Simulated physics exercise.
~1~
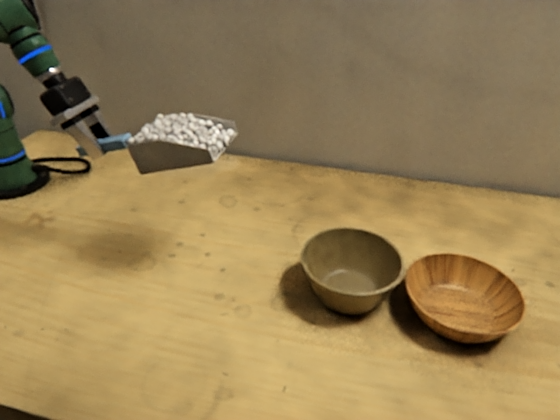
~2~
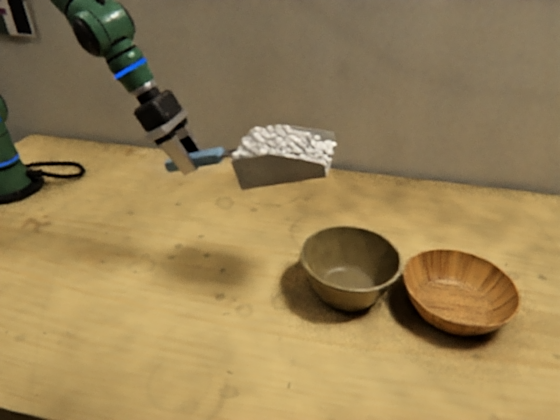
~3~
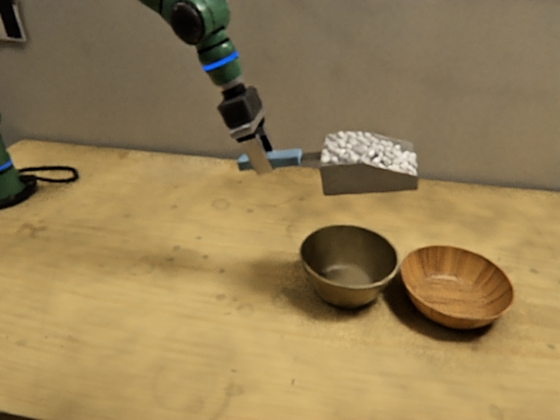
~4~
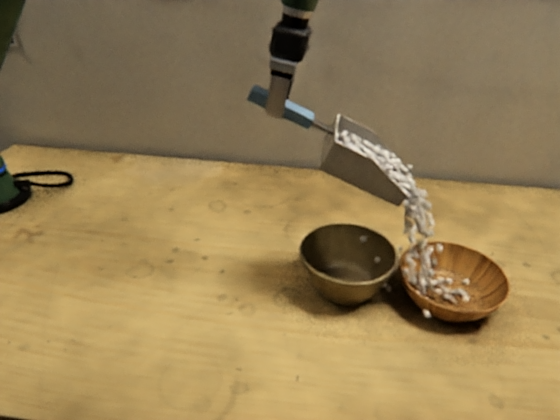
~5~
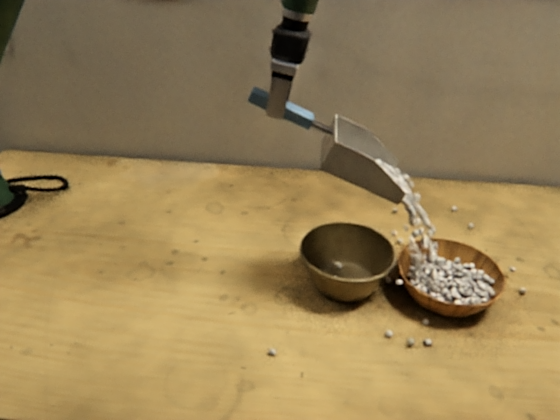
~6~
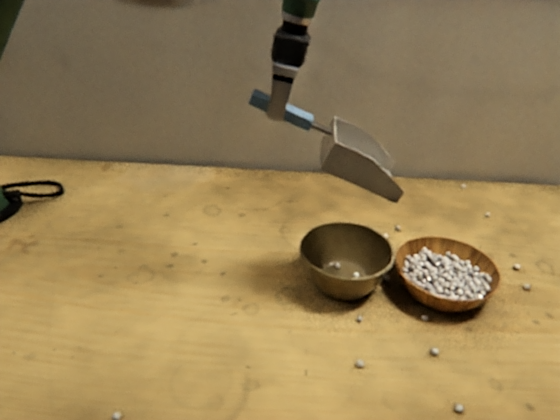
The footage shows a green robot arm carrying a scoop of small white beads rightward above a wooden table, then tilting it to pour them toward two bowls. Most land in the right, wooden bowl, while a few end in the left bowl and others lie scattered across the table.
